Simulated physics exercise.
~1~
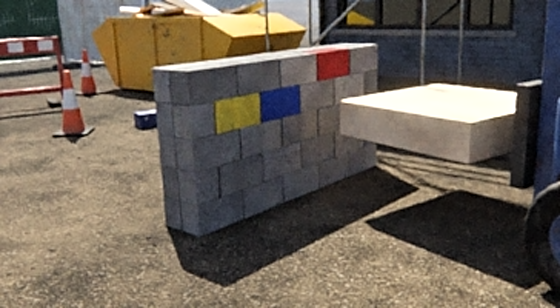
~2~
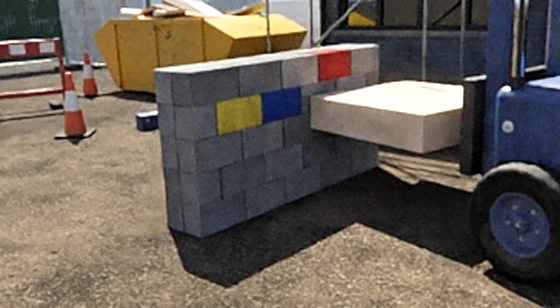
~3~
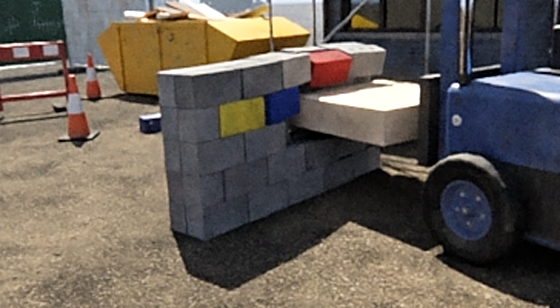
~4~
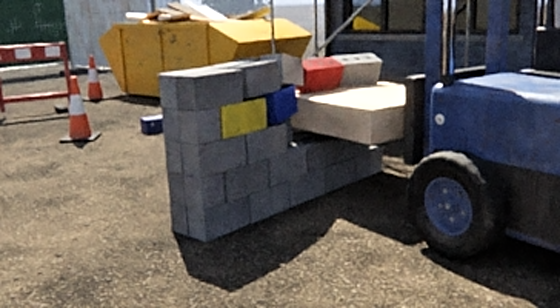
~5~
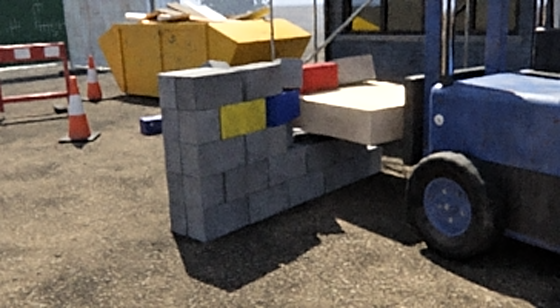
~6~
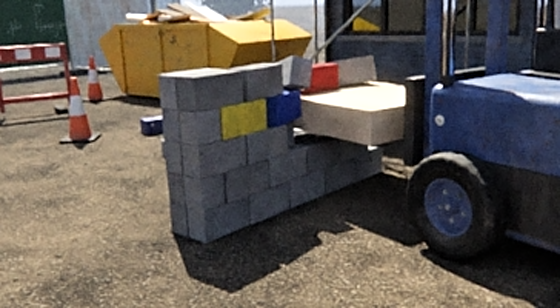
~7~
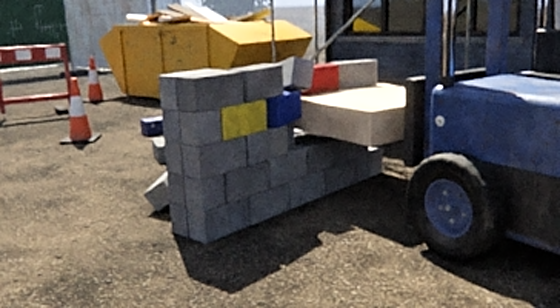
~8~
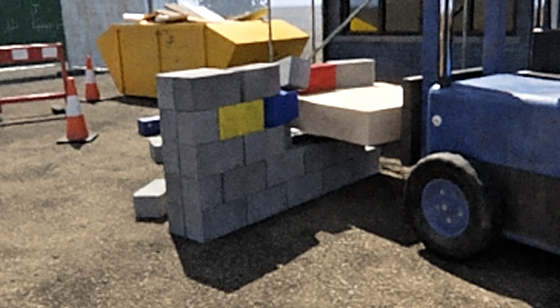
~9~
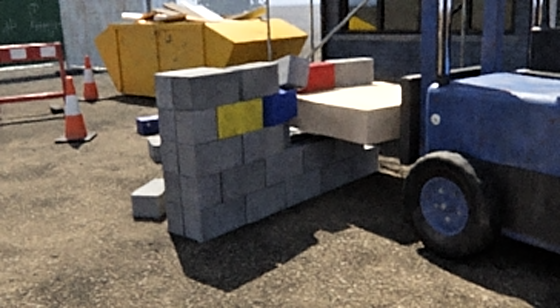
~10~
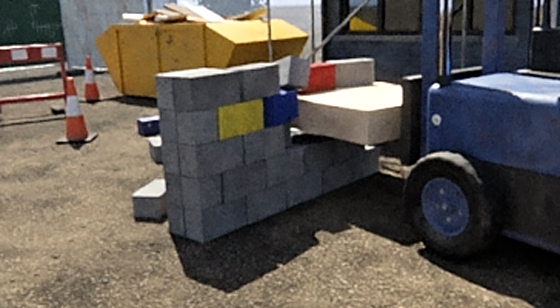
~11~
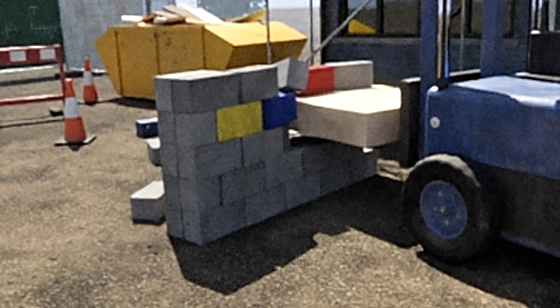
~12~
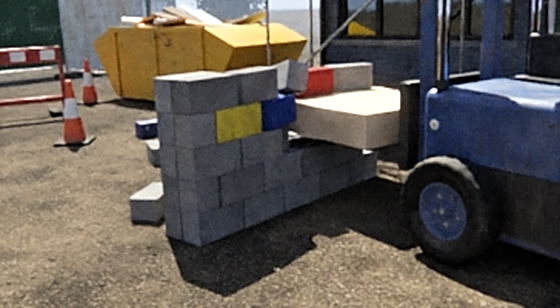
A blue forklift drove left and pushed a large pale block into a grey block wall, knocking out part of it so some blocks fell behind, then stopped with the red block slightly lower and the blue and yellow ones still up.
